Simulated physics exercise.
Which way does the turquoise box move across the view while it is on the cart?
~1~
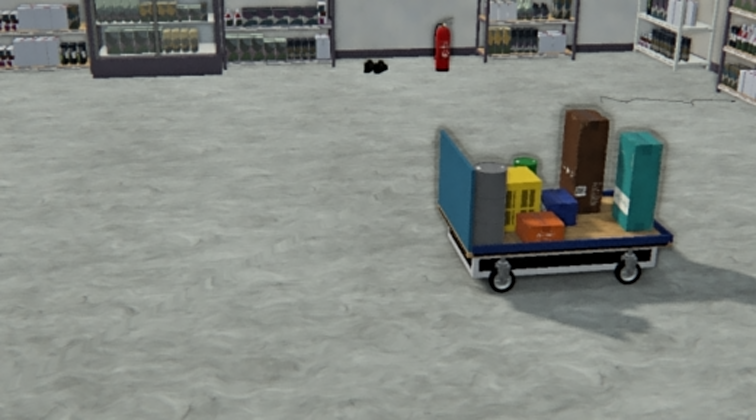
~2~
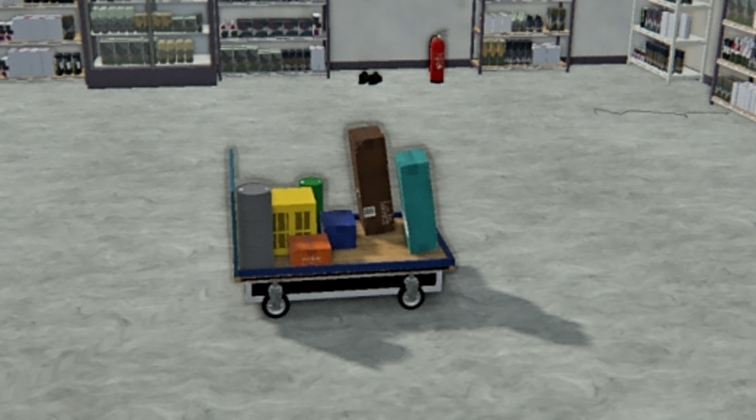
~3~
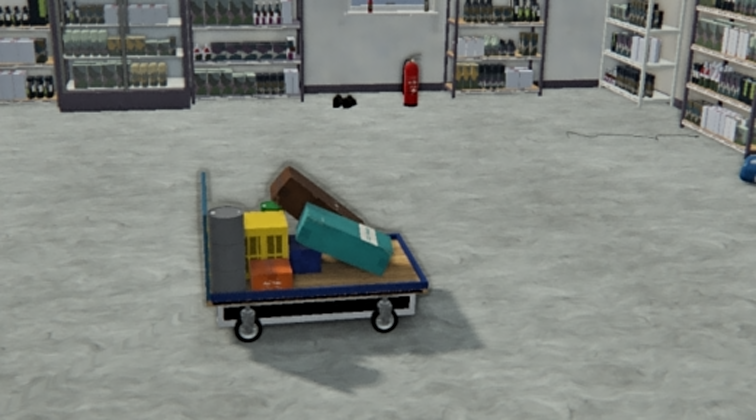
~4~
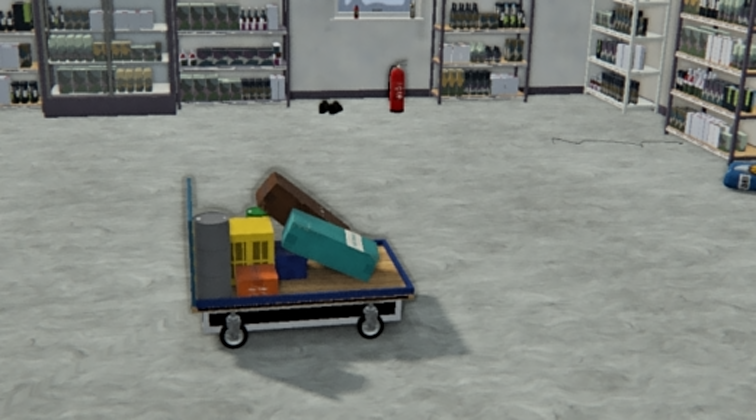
The turquoise box moves to the left.
